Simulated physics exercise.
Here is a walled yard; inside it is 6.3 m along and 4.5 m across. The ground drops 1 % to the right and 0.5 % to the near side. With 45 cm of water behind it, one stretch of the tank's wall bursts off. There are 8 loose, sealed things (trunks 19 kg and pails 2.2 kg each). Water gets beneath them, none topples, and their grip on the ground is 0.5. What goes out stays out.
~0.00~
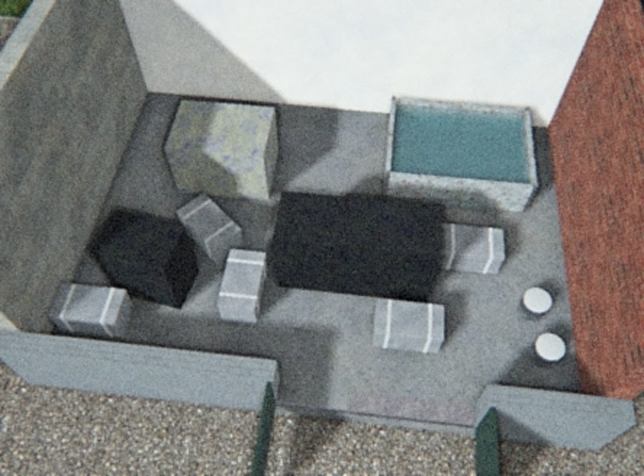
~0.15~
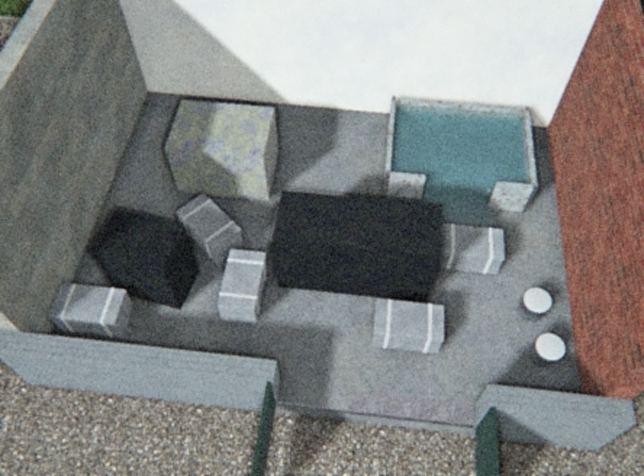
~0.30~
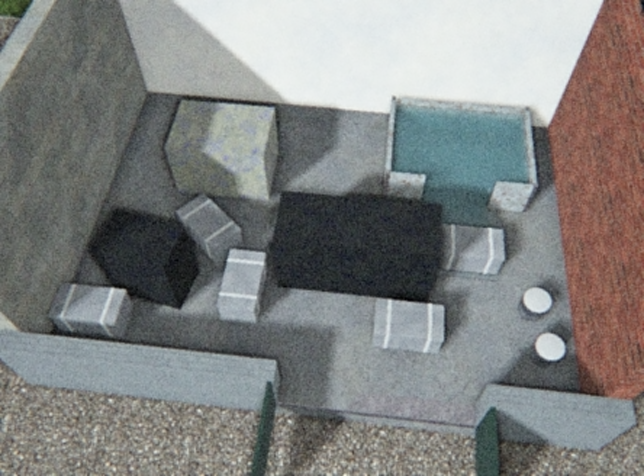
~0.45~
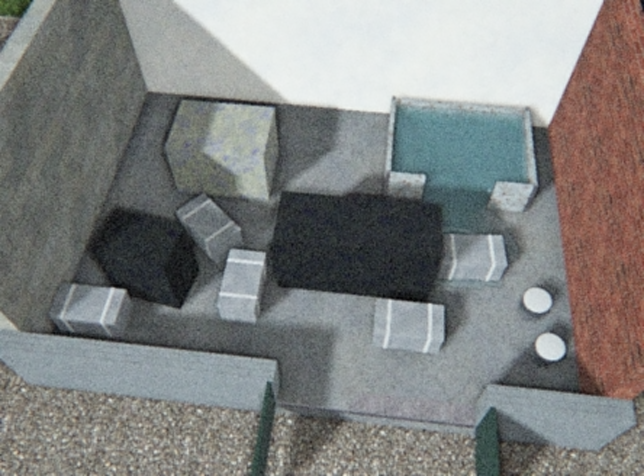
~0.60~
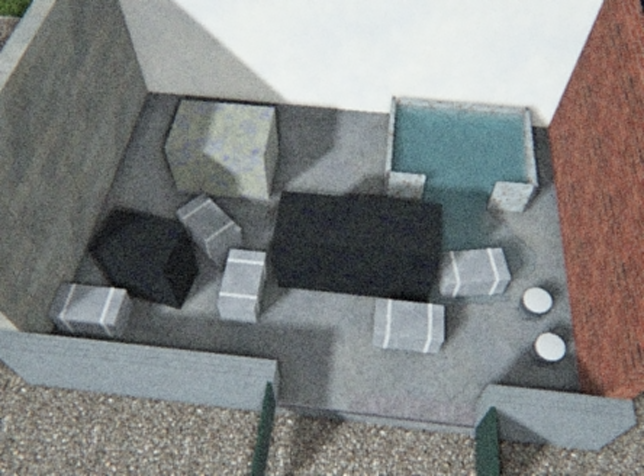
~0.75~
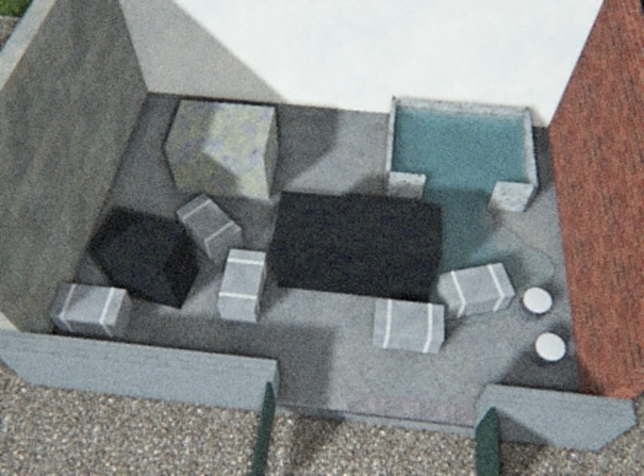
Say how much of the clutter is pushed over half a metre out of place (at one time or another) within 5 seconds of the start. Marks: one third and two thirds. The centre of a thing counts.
Share: One to two thirds.
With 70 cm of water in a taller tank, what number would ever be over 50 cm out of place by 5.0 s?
Then 4.
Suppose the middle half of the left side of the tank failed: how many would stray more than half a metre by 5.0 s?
Then 2.
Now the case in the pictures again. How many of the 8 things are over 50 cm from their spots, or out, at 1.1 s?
By then 1.
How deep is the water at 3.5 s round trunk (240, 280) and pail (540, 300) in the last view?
Roughly 1 and 13 cm.
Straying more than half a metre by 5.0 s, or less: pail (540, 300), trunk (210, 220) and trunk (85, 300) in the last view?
In turn: More, under, less.
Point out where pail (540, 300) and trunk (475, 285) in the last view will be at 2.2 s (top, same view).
Near (579, 352) and (525, 370).
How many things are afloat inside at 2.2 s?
I count 3.
After 1.1 s 1 of 8 are over 50 cm from their spots; 0 afloat.
After 2.2 s 3 of 8 are over 50 cm from their spots; 3 afloat.
After 3.5 s 1 of 8 are over 50 cm from their spots; 2 afloat.
After 5.0 s 3 of 8 are over 50 cm from their spots, and 4 have been at some point; 2 afloat.
